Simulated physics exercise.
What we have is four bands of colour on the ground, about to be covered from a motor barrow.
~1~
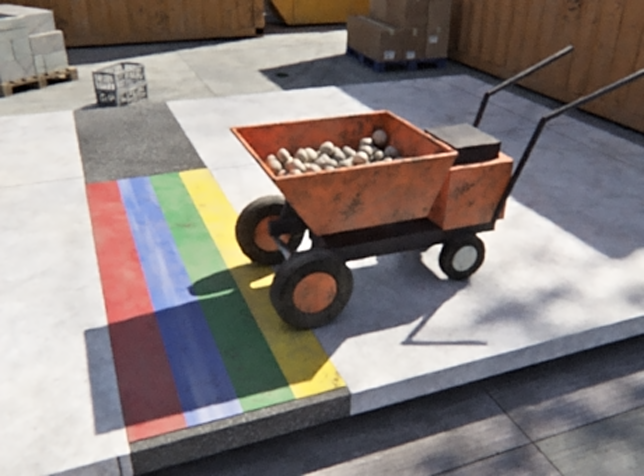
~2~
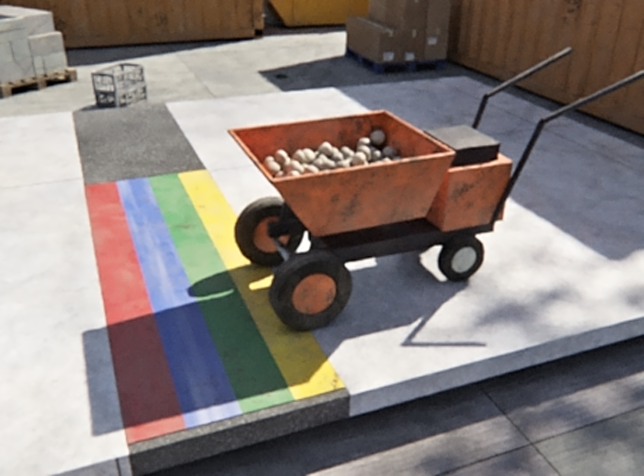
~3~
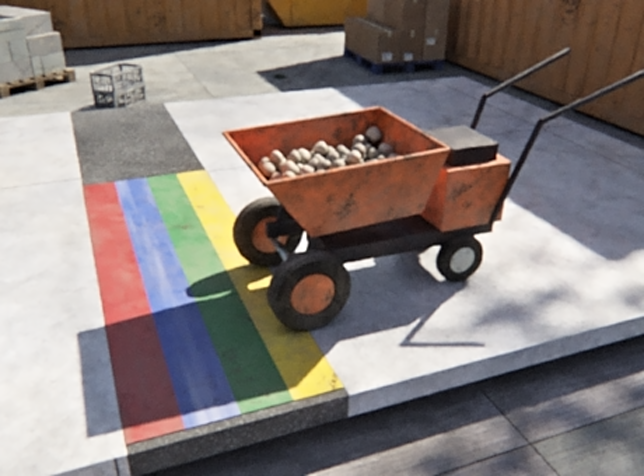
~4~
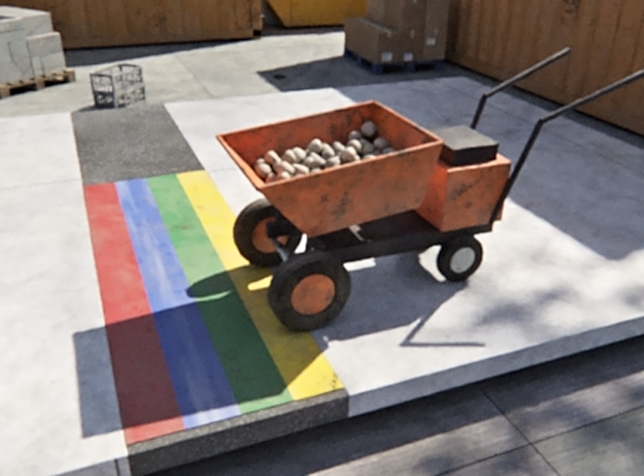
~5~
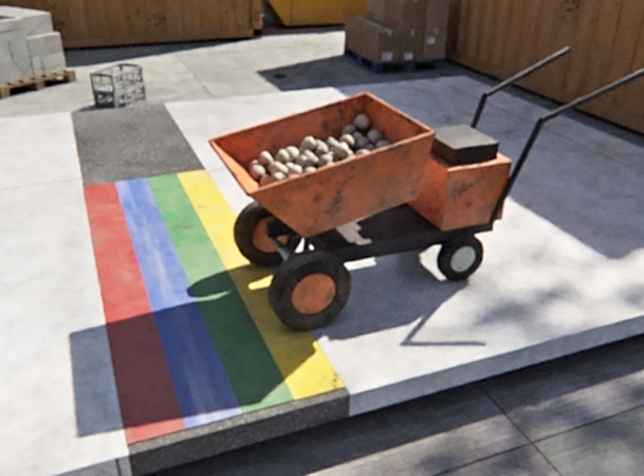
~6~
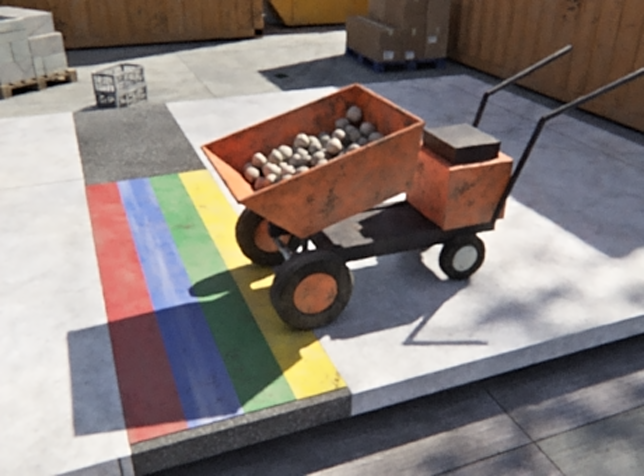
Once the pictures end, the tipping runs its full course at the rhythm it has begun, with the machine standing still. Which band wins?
Most lies over the red band.
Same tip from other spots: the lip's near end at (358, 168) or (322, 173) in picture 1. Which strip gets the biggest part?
First that green strip, then the blue strip.
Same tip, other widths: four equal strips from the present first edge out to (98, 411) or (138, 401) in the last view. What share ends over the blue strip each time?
About 40 and 10 per cent.
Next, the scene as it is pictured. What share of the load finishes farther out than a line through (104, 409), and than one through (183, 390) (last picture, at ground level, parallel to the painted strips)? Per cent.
In turn 10 and 60 in a hundred.
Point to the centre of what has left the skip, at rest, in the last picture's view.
Roughly at (139, 318).
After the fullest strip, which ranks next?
It is that blue strip.
Soon after the last picture, skip tipped well over; all in the skip.
A little later, skip tipped steeply; nearly all in the skip; a stray few over the blue strip; a stray few over the red strip.
Later still, skip tipped right over; about half in the skip; a small part over the blue strip; about a quarter over the red strip; a small part off the paint.
By the end, skip tipped right over; about a third in the skip; none over the yellow strip; none over the green strip; about a quarter over the blue strip; about a third over the red strip; a small part off the paint.
